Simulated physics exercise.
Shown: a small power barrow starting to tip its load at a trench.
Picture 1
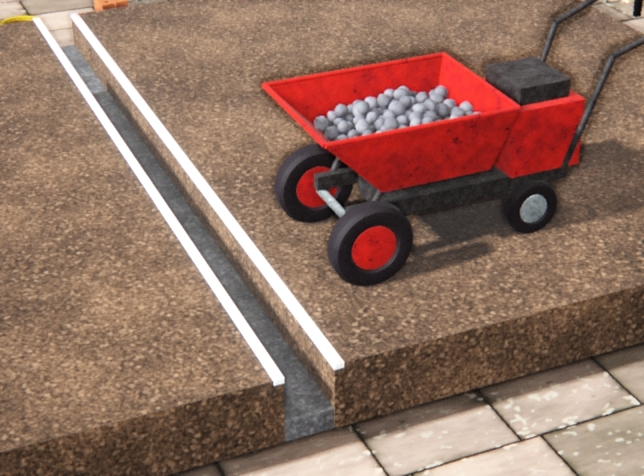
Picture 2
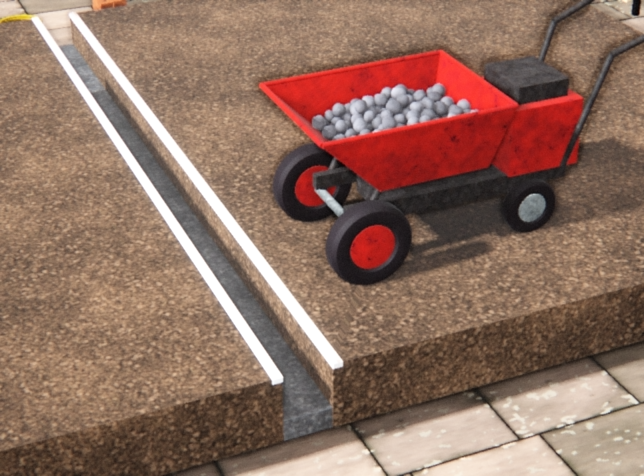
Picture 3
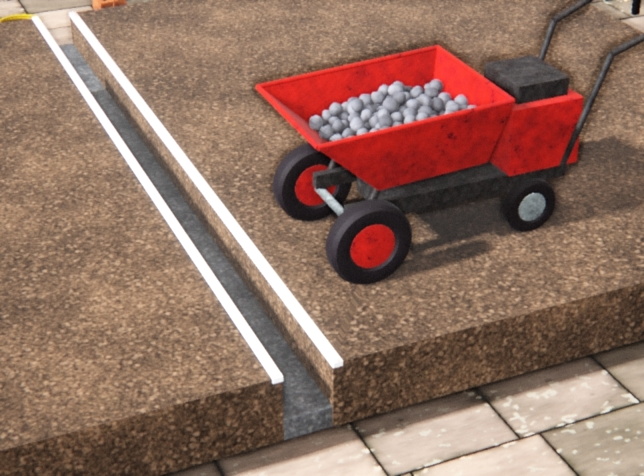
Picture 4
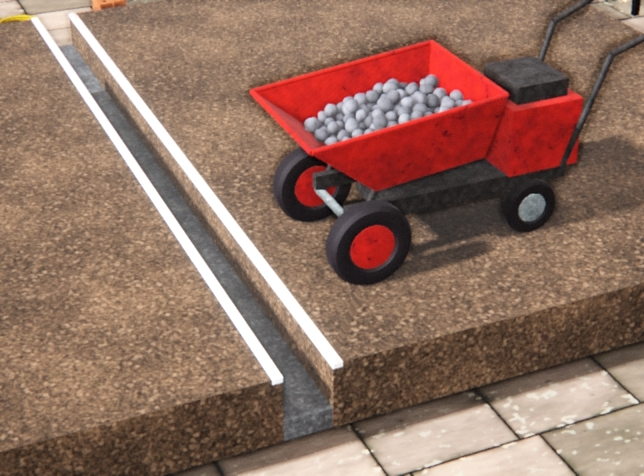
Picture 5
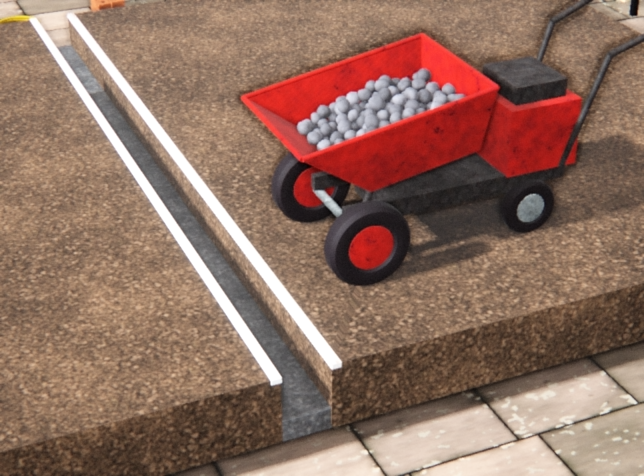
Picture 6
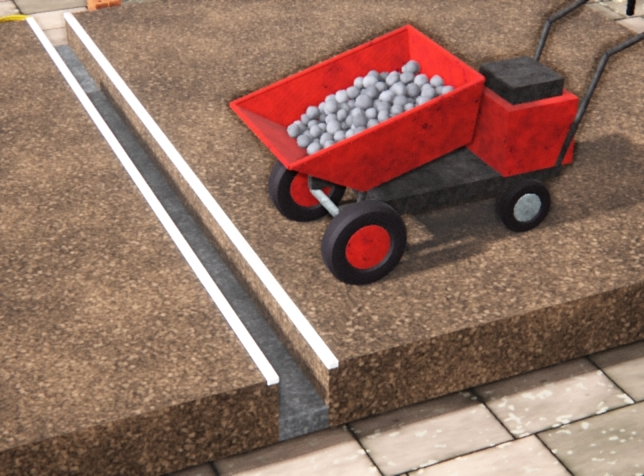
A red power barrow loaded with round grey cobbles stands on brown, gritty ground, seen from above at an angle, with pale paving along the lower right. To its left, a narrow, grey-bottomed trench edged by two white strips runs diagonally from upper left to lower centre. The skip tilts slowly forward to the left, its back rising and lip lowering, while the wheels stay in place.
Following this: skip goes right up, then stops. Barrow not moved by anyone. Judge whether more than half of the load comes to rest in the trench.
Result: Mostly out.
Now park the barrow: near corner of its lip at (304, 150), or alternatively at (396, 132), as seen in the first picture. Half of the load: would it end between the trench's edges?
A minority, then a majority.
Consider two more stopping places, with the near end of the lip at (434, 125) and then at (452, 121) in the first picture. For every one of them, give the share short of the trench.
You'd get 40 in a hundred the first time and 50 in a hundred the second.
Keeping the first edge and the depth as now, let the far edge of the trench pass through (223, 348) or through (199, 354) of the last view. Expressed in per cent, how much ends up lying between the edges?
Well, it'd be something like 60 per cent the first time and 90 per cent the second.
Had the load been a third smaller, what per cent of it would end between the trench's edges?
I'd reckon close to 10 in every hundred.
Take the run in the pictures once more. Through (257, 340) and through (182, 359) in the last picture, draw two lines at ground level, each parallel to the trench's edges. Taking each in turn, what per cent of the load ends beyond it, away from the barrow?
Roughly 80 per cent, then roughly 40 per cent.
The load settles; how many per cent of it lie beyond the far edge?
Around 85 per cent.
Soon, skip tipped steeply; all in the skip.
A while on, skip tipped right over; most in the skip; a stray few in or heaped over the trench; about a quarter beyond it; a stray few falling.
Towards the end, skip tipped right over; about a quarter in the skip; a stray few in or heaped over the trench; most beyond it.
Finally, skip tipped right over; a small part in the skip; a small part in or heaped over the trench; most beyond it.
